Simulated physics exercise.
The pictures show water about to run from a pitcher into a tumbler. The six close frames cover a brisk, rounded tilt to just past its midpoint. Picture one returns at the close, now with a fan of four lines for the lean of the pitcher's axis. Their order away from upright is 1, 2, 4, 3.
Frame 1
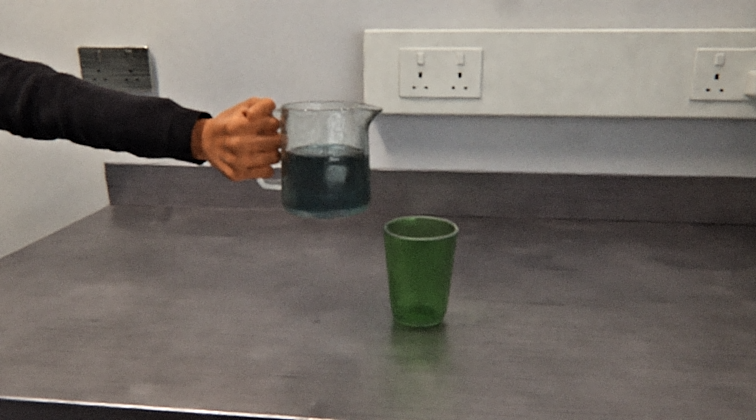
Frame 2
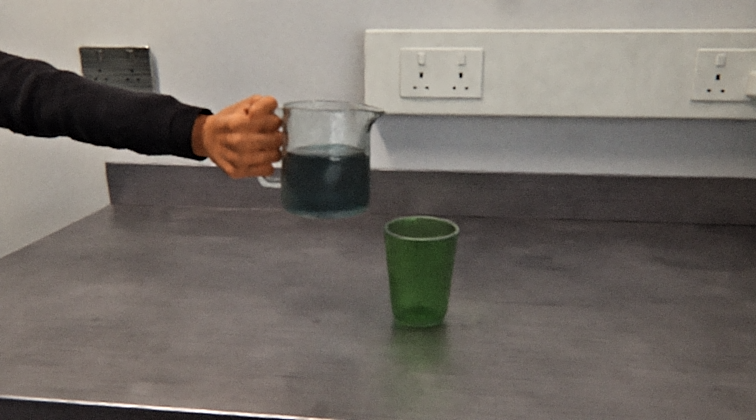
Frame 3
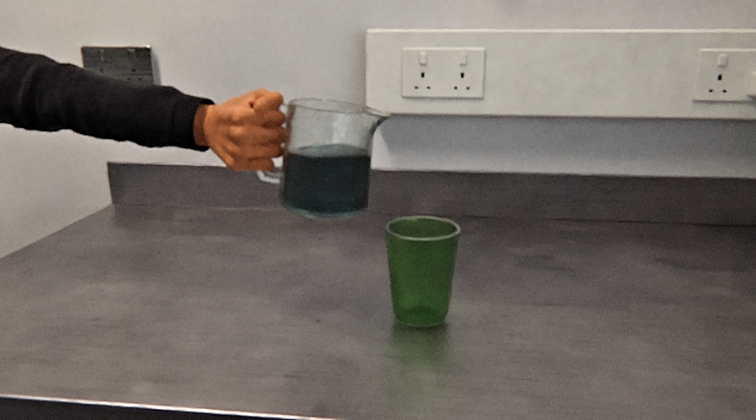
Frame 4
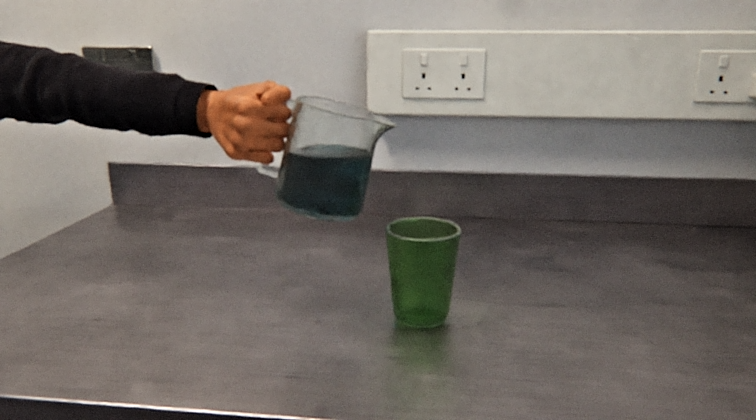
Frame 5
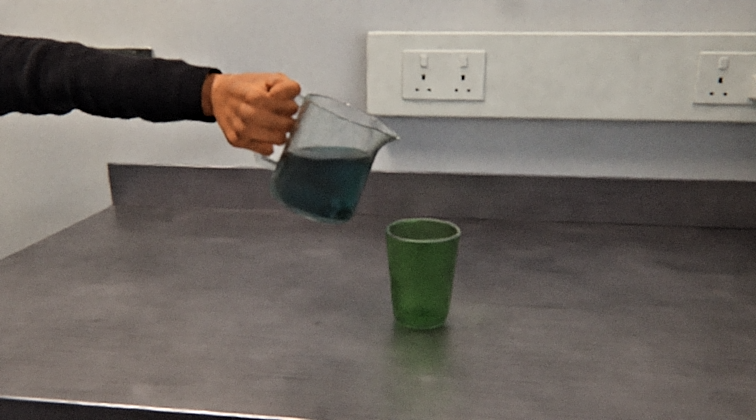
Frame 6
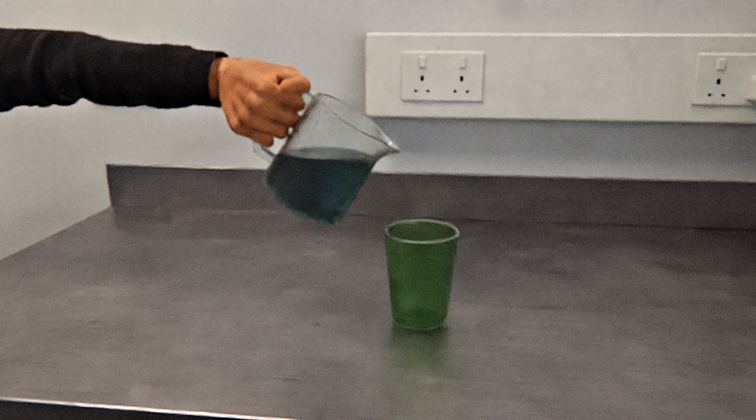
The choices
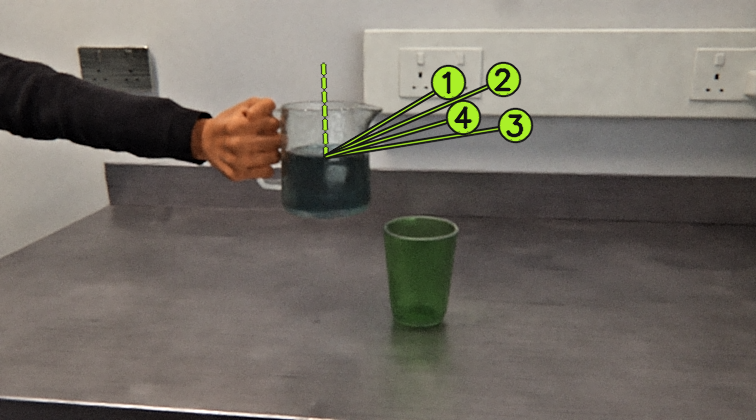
To begin with, a hand in a dark sleeve holds a clear glass pitcher of dark bluish liquid upright, above and to the left of a green tumbler on a grey counter. The hand then rises slightly and moves right, steadily tilting the pitcher's spout down toward the tumbler, with no liquid leaving it.
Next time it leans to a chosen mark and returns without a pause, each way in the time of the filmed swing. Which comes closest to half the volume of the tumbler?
Line 4.
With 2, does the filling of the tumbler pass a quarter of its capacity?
Yes, clearly.
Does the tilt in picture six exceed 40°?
No.
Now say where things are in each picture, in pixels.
The first picture shows upright, lip at (381, 109); rim of the tumbler round (421, 227); nothing has left yet.
The second picture shows upright, lip at (384, 111); nothing has left yet.
The third picture shows tipped about 6°, lip at (389, 116); nothing has left yet.
The fourth picture shows tipped about 14°, lip at (394, 125); nothing has left yet.
The fifth picture shows tipped about 23°, lip at (398, 137); nothing has left yet.
The sixth picture shows tipped about 32°, lip at (400, 151); nothing has left yet.
In lime, 1 at (434, 92); 2 at (487, 86); 3 at (498, 128); 4 at (446, 121).
If 1 is chosen, the tumbler ends with about 20 % of what it can hold.
If 2 is chosen, the tumbler ends with about 34 % of what it can hold.
If 3 is chosen, the tumbler ends with about 64 % of what it can hold.
If 4 is chosen, the tumbler ends with about 50 % of what it can hold.
